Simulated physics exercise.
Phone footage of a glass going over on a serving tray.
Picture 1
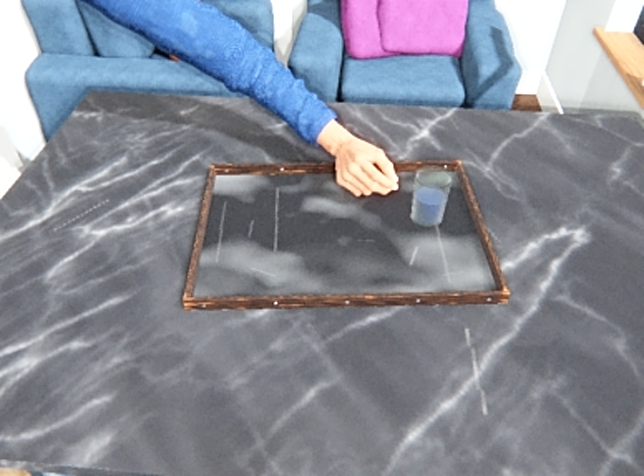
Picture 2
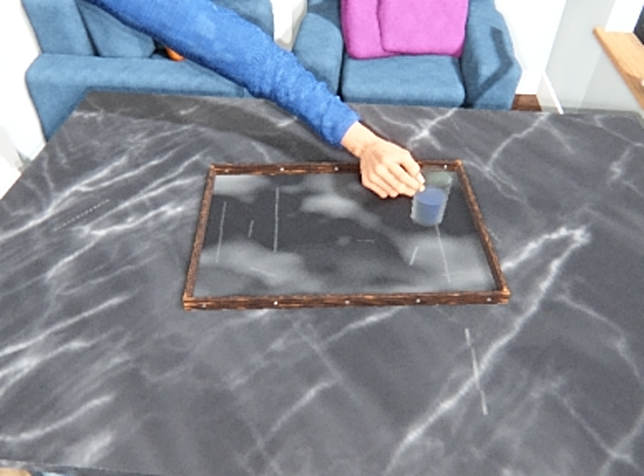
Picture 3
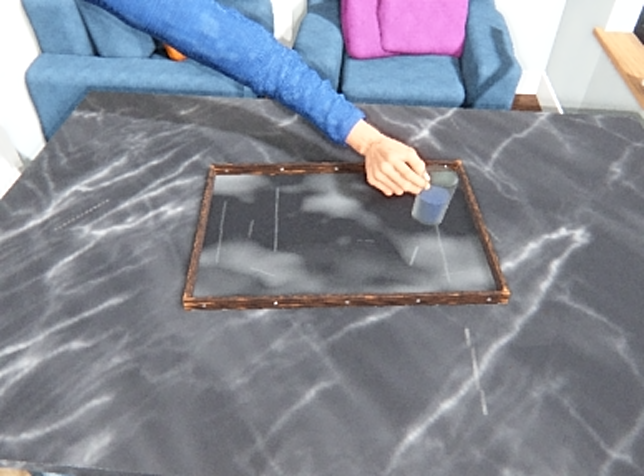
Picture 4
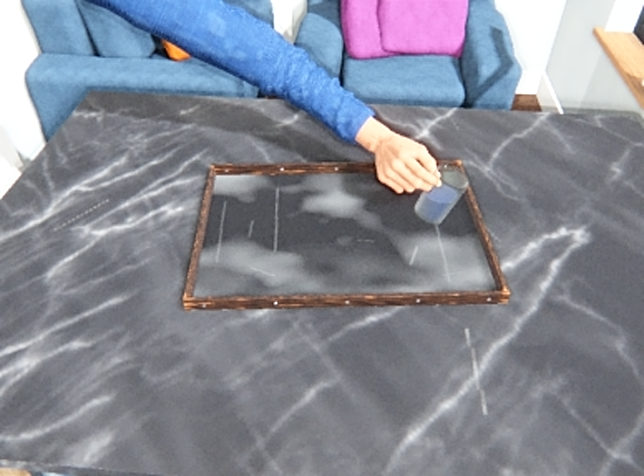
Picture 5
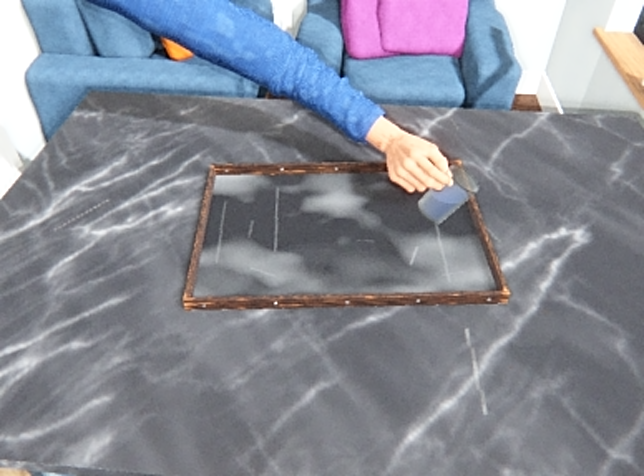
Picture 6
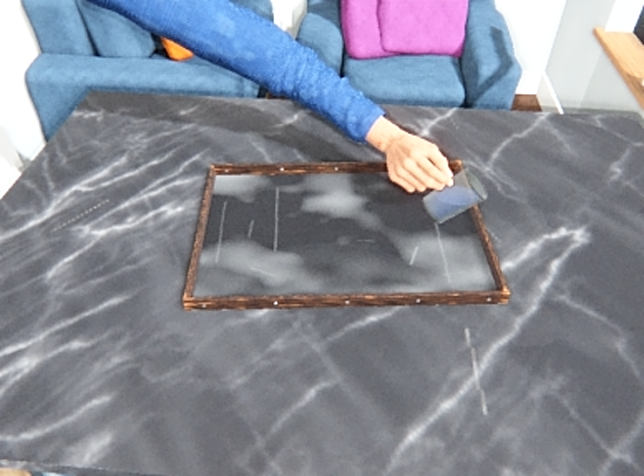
We see a glass of bluish liquid standing upright on a wood-framed tray on a dark marbled table; a blue-sleeved arm reaches in from the upper left, and the hand pushes the glass, which leans increasingly to the right.
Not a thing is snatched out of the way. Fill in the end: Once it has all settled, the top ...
Once it has all settled, the top has some on it.
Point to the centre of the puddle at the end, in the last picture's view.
Centre at roughly (615, 231).
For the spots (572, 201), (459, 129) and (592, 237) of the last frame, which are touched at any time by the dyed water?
Checking each in turn gives in the spill, out of the spill and in the spill.
Shortly, the glass lies across the rim; the puddle covers about as much as a plate; it has landed past the rim.
Then, the puddle covers about as much as a tray; it has landed past the rim.
At the finish, the puddle covers about as much as a tray; it has landed past the rim.
